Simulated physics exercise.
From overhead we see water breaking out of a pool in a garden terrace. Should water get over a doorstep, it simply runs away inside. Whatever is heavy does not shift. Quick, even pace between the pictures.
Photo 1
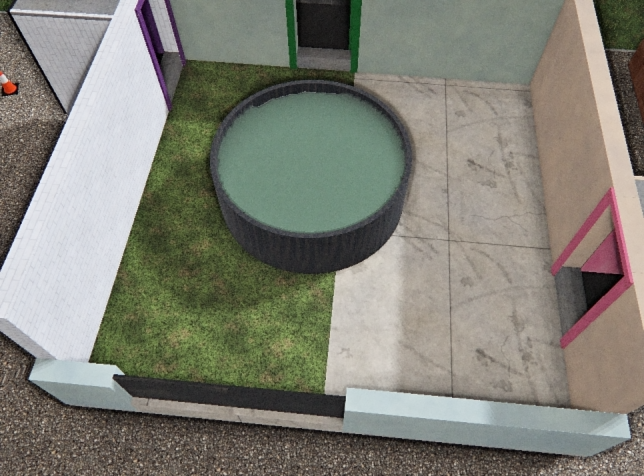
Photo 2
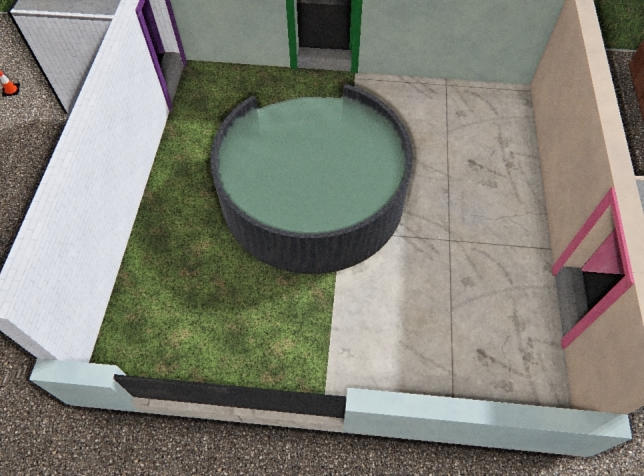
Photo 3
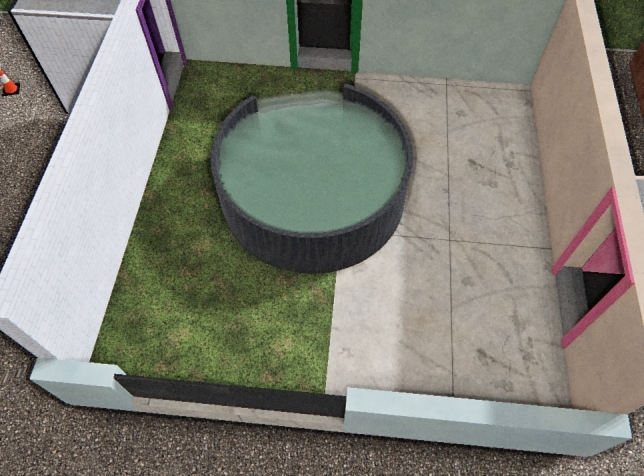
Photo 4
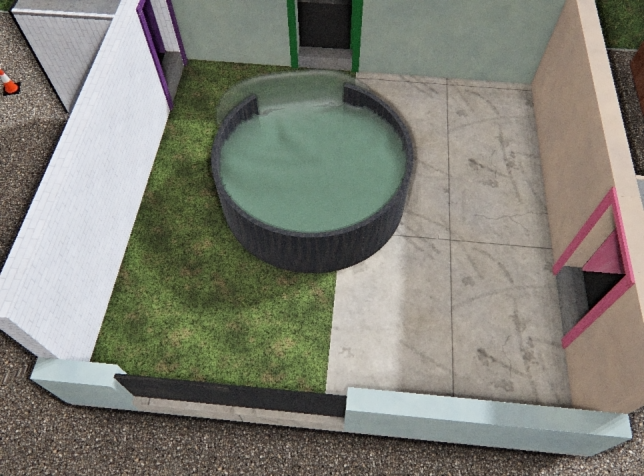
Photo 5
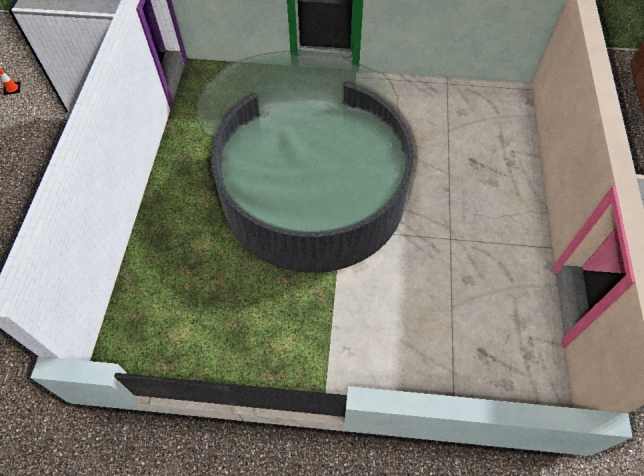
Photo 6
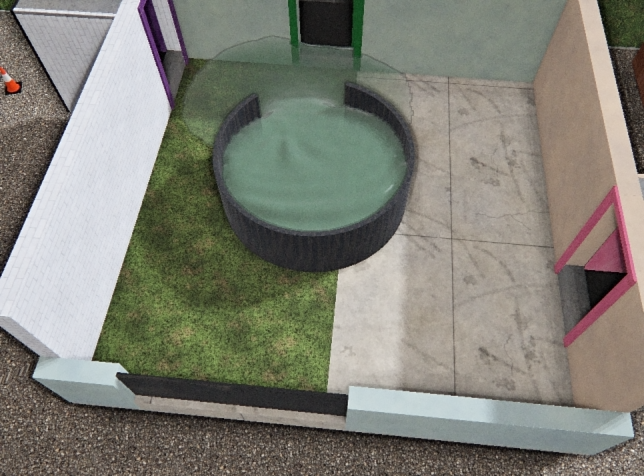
Water breaks out through a gap in the far side of a round, dark-walled pool in a walled garden terrace, seen from high overhead. Grass lies left and pale paving right, with a purple-framed opening at left, a green-framed doorway behind and a pink-framed opening at right. The still green surface starts to ripple as a clear sheet spreads backward across the ground toward the back wall, the camera almost motionless.
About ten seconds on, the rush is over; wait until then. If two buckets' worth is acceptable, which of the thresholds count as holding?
The purple door does not count, the pink door counts as holding, the green door does not count.
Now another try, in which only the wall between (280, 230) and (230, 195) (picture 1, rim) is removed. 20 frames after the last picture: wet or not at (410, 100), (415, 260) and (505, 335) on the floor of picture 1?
First unwetted, second soaked, third soaked.
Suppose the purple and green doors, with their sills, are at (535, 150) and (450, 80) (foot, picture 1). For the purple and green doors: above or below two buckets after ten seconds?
The purple stays within it, and the green stays within it.
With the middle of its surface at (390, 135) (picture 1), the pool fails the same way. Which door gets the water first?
Answer: The green-painted one.
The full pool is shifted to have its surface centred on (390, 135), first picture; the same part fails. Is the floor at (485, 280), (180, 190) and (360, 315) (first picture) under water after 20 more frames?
Result: Inundated; inundated; spared.
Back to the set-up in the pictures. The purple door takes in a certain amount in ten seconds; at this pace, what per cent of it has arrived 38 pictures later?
Estimate: Roughly 100 %.
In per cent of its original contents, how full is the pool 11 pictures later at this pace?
My reading is roughly 52 in a hundred.
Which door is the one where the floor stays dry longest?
Result: The one in pink.
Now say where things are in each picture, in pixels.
Still water in the round pool at (311, 155), in the first frame.
The front is at a hidden place, out from the gap on the round pool's far side, in the second frame.
The front is at a hidden place, out from the gap on the round pool's far side, in the third frame.
The front is at (228, 96), out from the gap on the round pool's far side, in the fourth frame.
Water pours out on the round pool's far side and has run to (232, 67), in the fifth frame.
Water pours out on the round pool's far side and has run to (213, 60), in the sixth frame.
A moment on, water covers 25 % of the floor; the purple door under two buckets in, the pink door not reached, the green door far over two buckets in.
Next, water covers 40 % of the floor; the purple door over two buckets in, the pink door not reached, the green door far over two buckets in.
Then, water covers 65 % of the floor; the purple door far over two buckets in, the pink door wet at the sill, nothing in, the green door far over two buckets in.
Later, water covers 100 % of the floor; the purple door far over two buckets in, the pink door wet at the sill, nothing in, the green door far over two buckets in.
In the end, water covers 100 % of the floor; the purple door far over two buckets in, the pink door wet at the sill, nothing in, the green door far over two buckets in.
